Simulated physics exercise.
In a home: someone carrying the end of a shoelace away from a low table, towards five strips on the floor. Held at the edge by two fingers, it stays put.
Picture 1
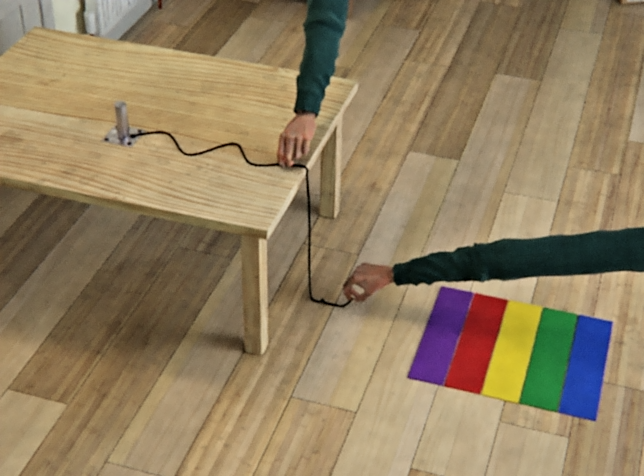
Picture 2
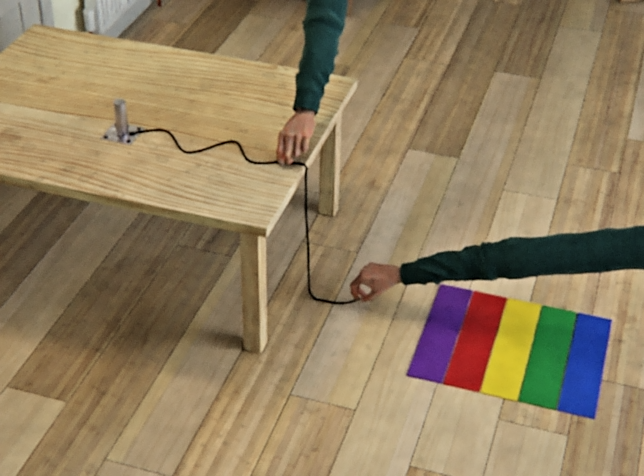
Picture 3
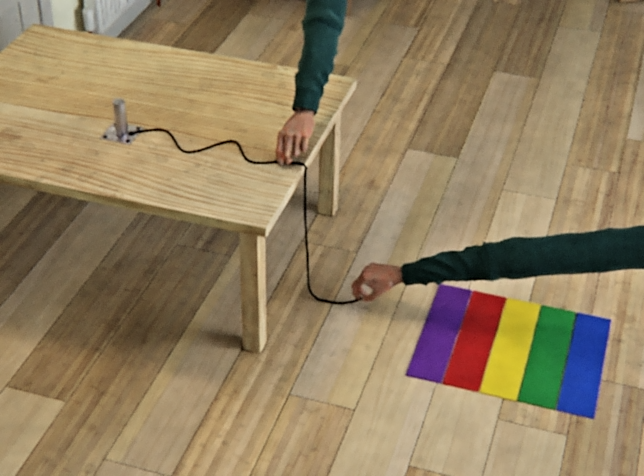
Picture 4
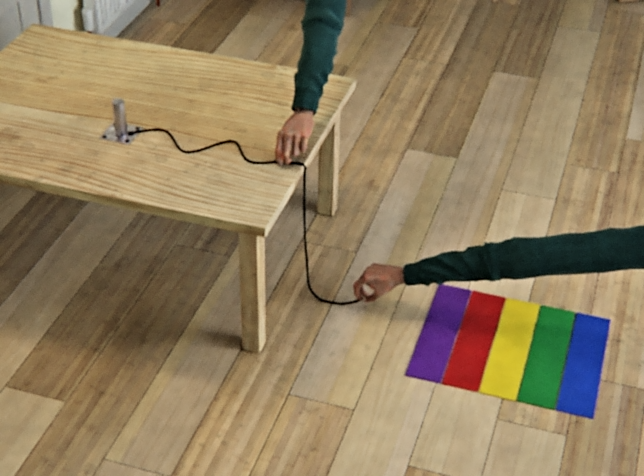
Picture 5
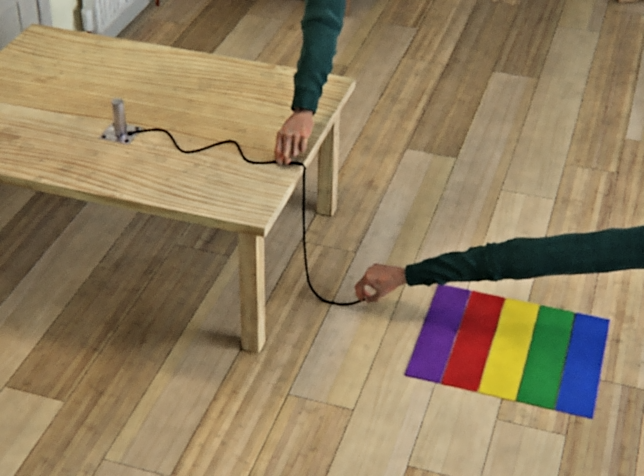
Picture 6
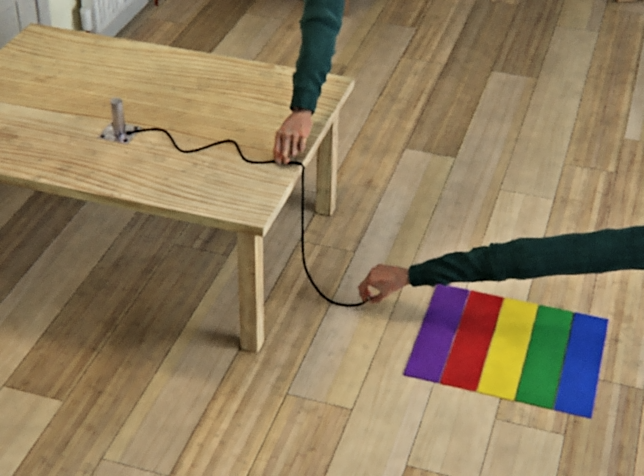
At the start, one hand presses a dark shoelace at the edge of a low wooden table while another hand holds its end near the floor, left of five coloured strips. The lower hand then moves slightly right, drawing the hanging lace into a gentle curve, while the upper hand stays nearly still.
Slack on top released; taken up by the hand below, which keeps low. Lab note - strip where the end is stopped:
Yellow strip.
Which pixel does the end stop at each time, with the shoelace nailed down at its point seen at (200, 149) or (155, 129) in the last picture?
Estimated pixels: (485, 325), then (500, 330).
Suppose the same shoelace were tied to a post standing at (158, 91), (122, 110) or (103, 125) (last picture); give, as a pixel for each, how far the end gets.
Places per try: (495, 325); (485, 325); (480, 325).
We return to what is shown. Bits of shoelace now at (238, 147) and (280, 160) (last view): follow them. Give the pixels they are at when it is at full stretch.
First point (268, 158), second point (322, 184).
Soon after, end near (442, 316); over purple.
Then, end near (485, 325); over red.
At full stretch, end near (510, 331); over yellow. It gets as far as the yellow strip.
